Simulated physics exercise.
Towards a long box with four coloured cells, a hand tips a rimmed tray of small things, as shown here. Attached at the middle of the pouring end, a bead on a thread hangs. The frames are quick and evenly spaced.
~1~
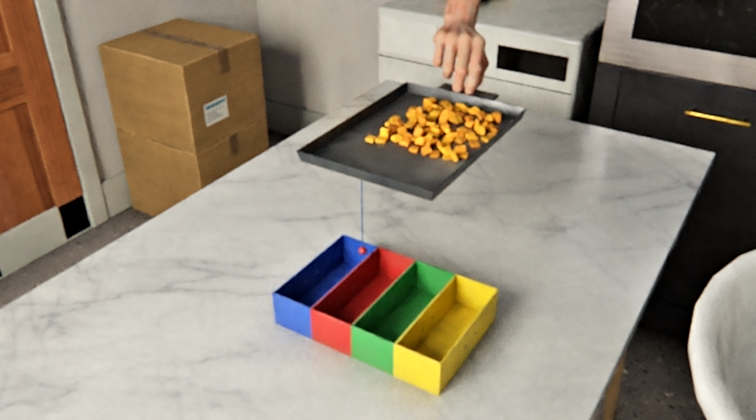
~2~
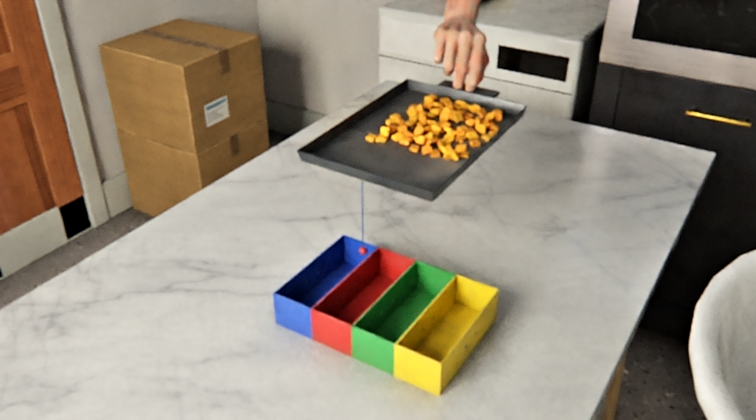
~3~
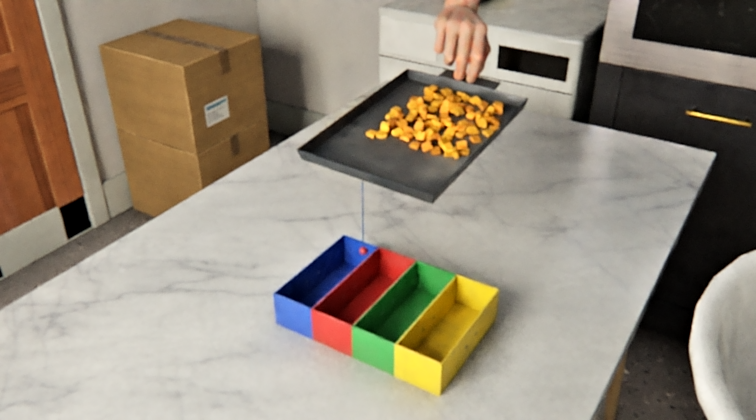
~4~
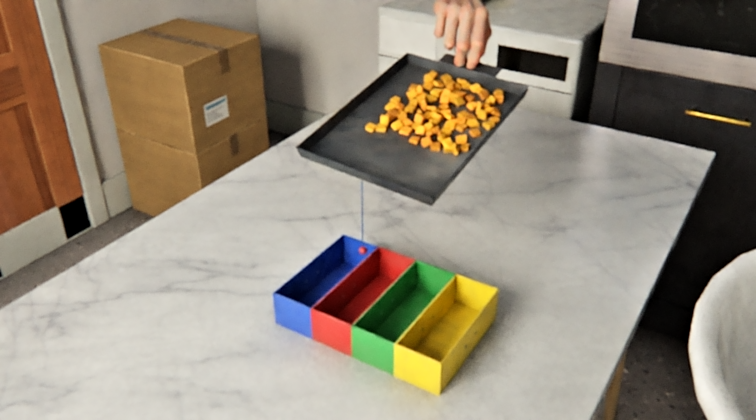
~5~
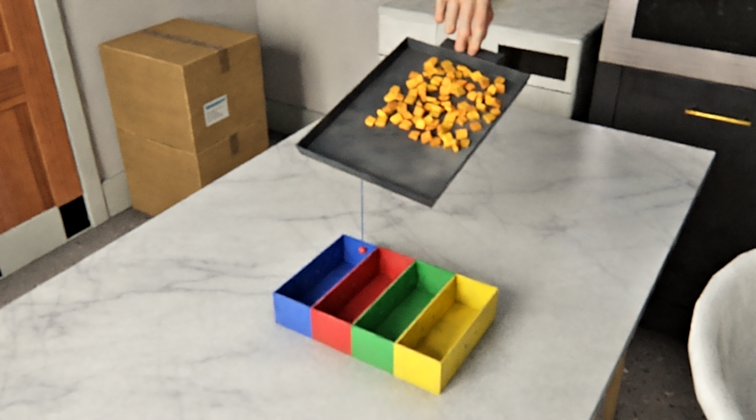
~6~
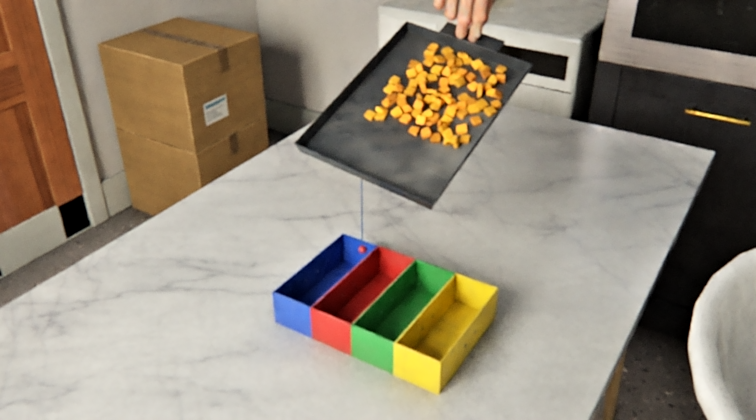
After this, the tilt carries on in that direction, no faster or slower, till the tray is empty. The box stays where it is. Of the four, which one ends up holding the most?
The green one.
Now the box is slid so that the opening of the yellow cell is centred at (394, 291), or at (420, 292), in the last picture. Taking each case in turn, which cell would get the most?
Taking the two placings in order, you'd get the yellow one and then the yellow cell.
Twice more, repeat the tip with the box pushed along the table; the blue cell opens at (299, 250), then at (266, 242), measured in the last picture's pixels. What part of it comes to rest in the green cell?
Trial 1 20%, trial 2 0%.
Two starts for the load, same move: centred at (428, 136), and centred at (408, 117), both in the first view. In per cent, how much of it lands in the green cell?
About 80 % and 70 %.
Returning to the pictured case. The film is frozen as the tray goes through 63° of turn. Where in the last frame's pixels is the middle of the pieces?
I'd put the middle of the pieces at roughly (424, 177).
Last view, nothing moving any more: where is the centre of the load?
Near pixel (416, 316).
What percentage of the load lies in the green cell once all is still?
My estimate is about 70 in a hundred.
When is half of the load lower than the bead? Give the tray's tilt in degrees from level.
The tilt then is about 90°.
Just after the last frame, tray tipped steeply; almost all on the tray; about a tenth falling or outside the box.
A moment on, tray tipped right over; roughly a third on the tray; roughly a third in the green cell; about a tenth in the yellow cell; about a tenth in the red cell; about a tenth falling or outside the box.
Further on, tray tipped past a quarter turn; roughly two thirds in the green cell; about a tenth in the red cell; about a tenth in the yellow cell.
When it is over, tray tipped past a quarter turn; roughly two thirds in the green cell; about a tenth in the red cell; about a tenth in the yellow cell; not one in the blue cell.
